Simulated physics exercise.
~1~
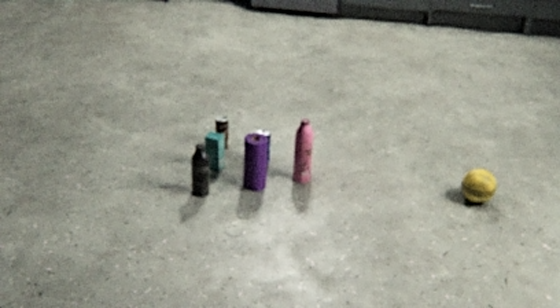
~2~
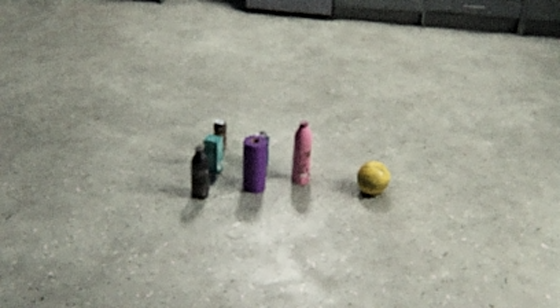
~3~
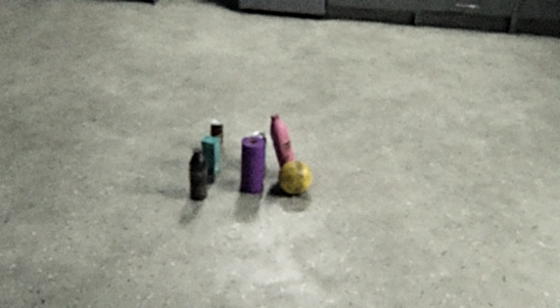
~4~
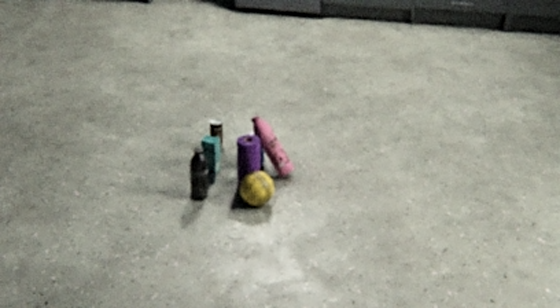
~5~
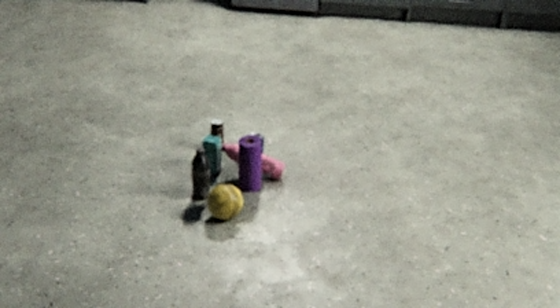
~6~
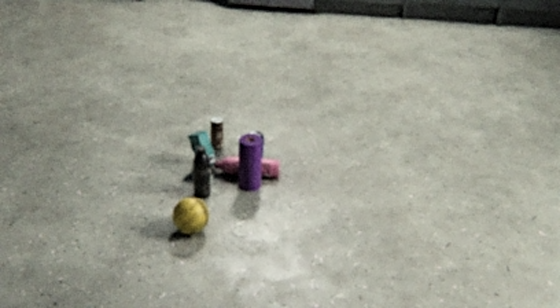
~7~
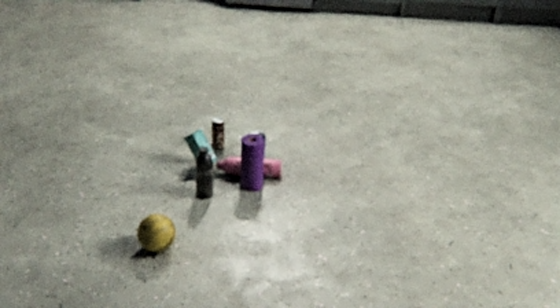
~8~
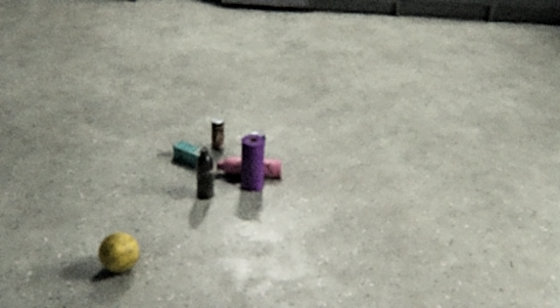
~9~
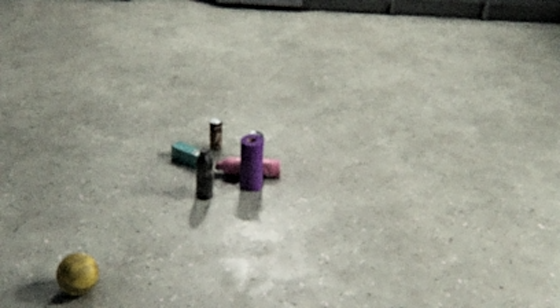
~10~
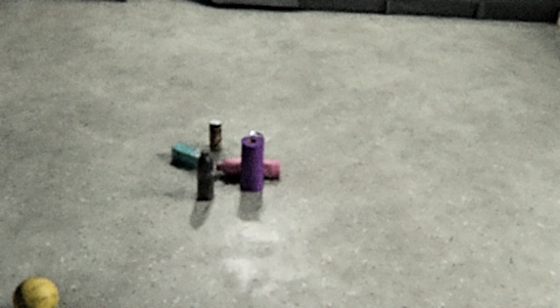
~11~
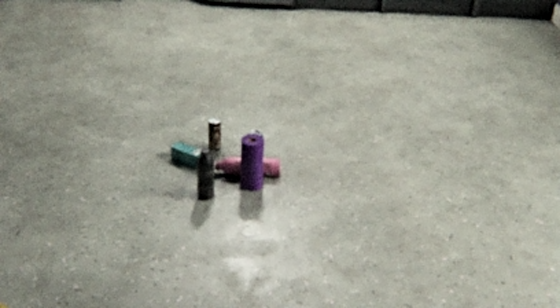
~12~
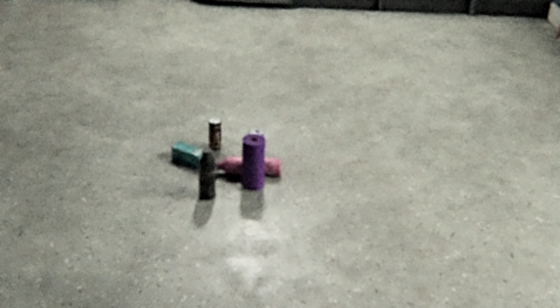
At first, a pink bottle, a purple roll, a turquoise carton, a black bottle and a brown can stand close together on a grey floor, with a yellow ball off to the right. The ball rolls left and reaches the pink bottle, which leans over to the left. As the ball passes in front of the purple roll and the black bottle, the pink bottle drops onto its side behind the roll. The turquoise carton then tips left and falls flat while the ball rolls away. The ball leaves at the lower left, and the roll, black bottle and brown can remain standing.
